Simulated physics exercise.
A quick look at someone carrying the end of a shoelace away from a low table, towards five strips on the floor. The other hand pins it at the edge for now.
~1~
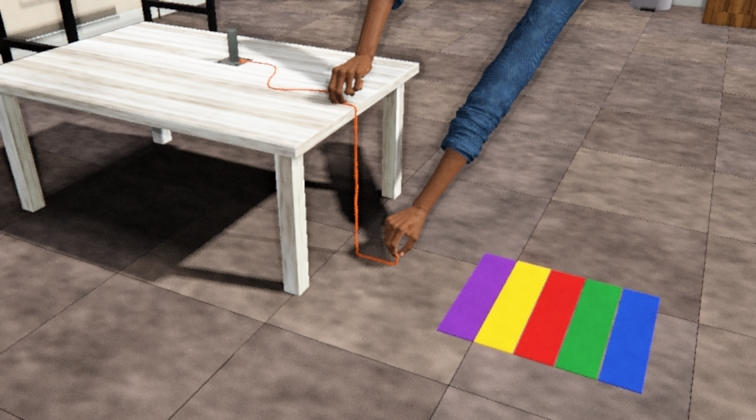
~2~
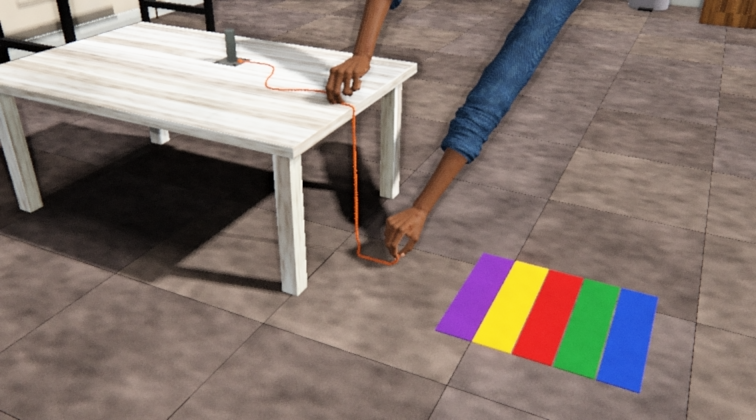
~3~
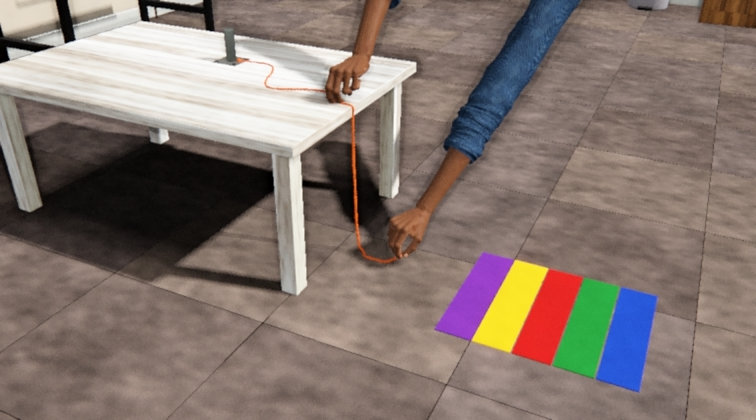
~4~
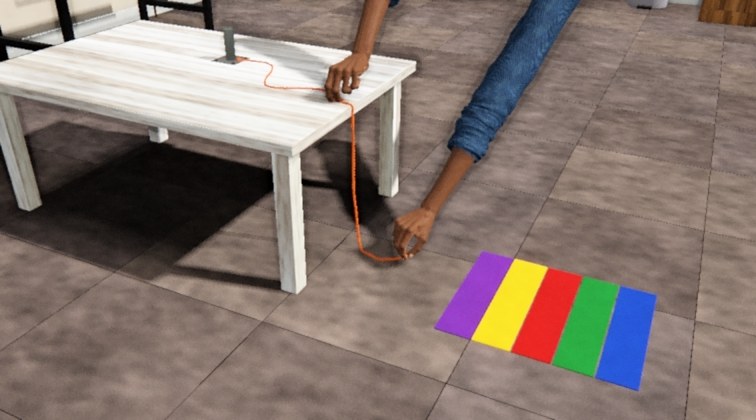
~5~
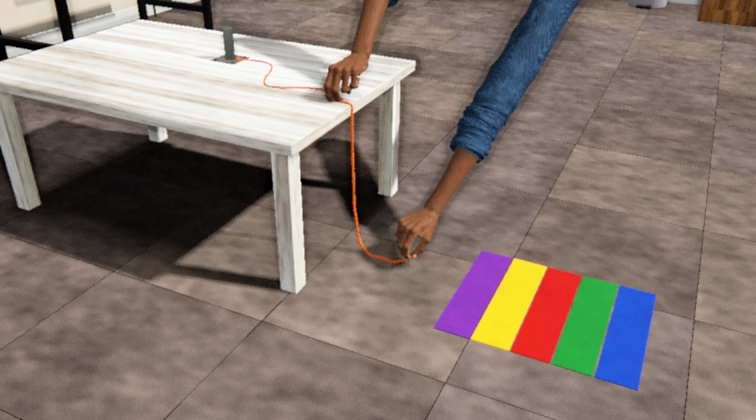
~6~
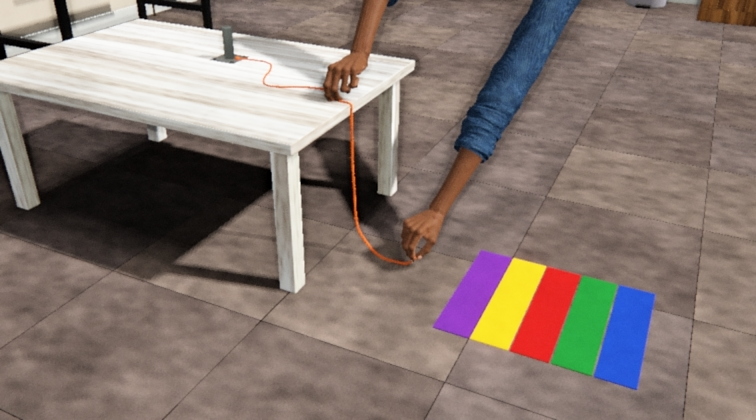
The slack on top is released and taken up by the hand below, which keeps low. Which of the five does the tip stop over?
It halts on the red strip.
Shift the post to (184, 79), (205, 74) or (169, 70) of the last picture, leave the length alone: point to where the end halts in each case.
About (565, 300), (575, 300) and (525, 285).
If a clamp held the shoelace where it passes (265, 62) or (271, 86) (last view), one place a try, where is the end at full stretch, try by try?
About (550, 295) and (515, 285).
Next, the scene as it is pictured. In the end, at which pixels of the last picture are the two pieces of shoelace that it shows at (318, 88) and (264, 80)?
The first at (351, 94), the second at (299, 78).
Soon after, end near (491, 278); over purple.
After that, end near (532, 289); over yellow.
At the stop, end near (555, 295); over red. Over red.
